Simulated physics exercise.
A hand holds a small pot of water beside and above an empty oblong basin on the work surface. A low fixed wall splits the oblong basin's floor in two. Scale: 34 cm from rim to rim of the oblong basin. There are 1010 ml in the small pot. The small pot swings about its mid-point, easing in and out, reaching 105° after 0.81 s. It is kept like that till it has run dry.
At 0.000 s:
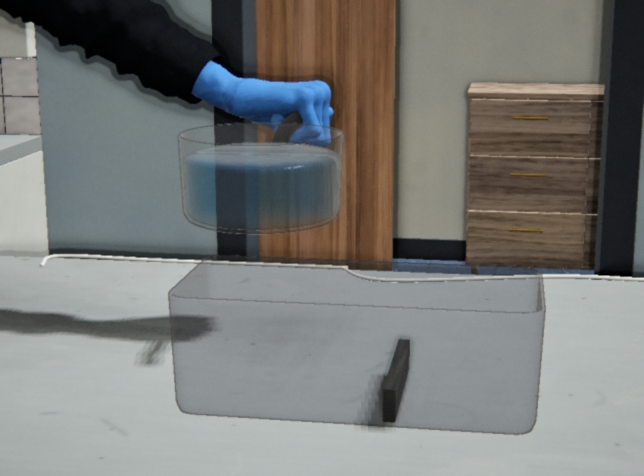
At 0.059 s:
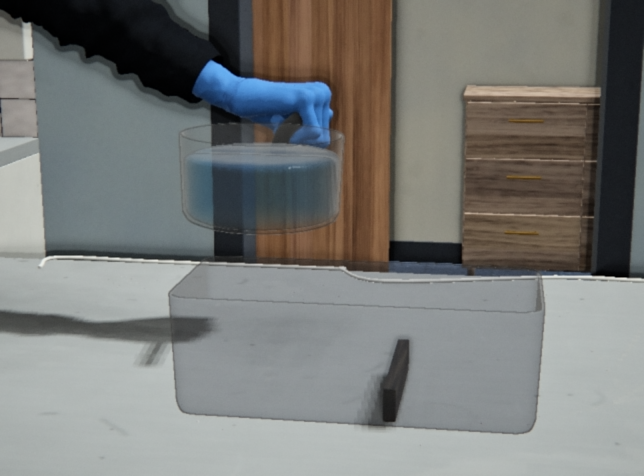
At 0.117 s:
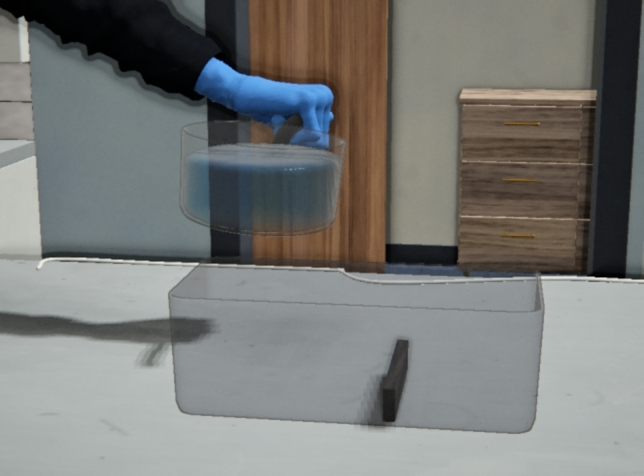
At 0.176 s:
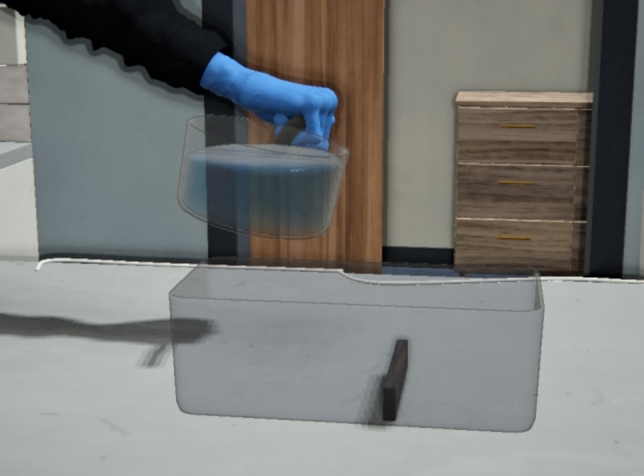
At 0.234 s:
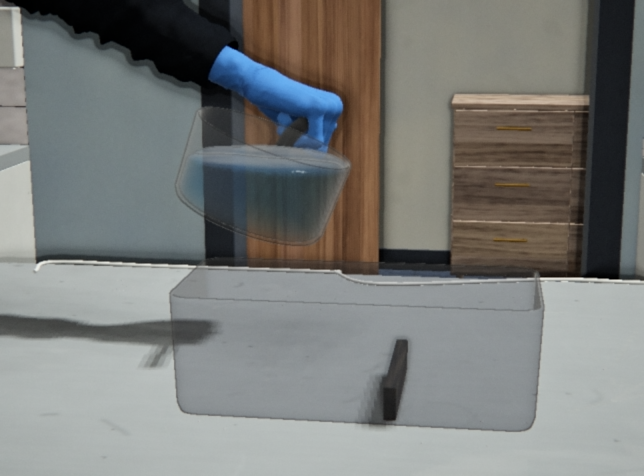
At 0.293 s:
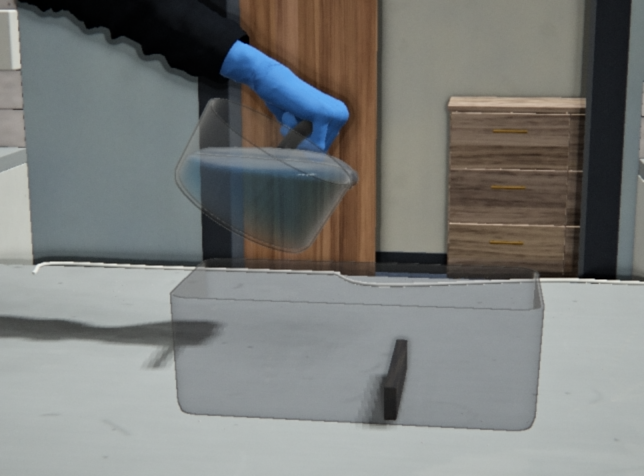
The clip shows a blue-gloved hand holding a small transparent pot of bluish water above an empty clear oblong basin on a pale surface, then gradually tilting the pot to the right as its left side rises.
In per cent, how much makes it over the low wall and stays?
About 38 per cent.
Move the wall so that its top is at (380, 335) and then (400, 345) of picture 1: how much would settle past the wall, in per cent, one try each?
First 55, then 35 per cent.
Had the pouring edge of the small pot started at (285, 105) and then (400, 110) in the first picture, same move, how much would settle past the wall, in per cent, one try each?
In turn about 20 and 65 per cent.
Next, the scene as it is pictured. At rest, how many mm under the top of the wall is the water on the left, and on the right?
Some 12 mm on the left and 12 mm on the right.
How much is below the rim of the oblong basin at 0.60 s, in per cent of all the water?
Near 38 in a hundred.
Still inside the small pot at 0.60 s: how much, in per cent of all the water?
About 34 per cent.
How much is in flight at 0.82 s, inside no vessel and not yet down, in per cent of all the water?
Some 6 per cent.
By 0.60 s the tilt is 88° and 34 per cent is still to pour, 14 is left of the wall and 25 right of it.
By 0.82 s the tilt is 105° and 7 per cent is still to pour, 47 is left of the wall and 40 right of it.
By 1.06 s the tilt is 105° and 0 per cent is still to pour, 56 is left of the wall and 40 right of it.
By 1.31 s the tilt is 105° and 0 per cent is still to pour, 60 is left of the wall and 38 right of it.
At rest 60 per cent lies left of the wall, 38 right of it and 2 outside.
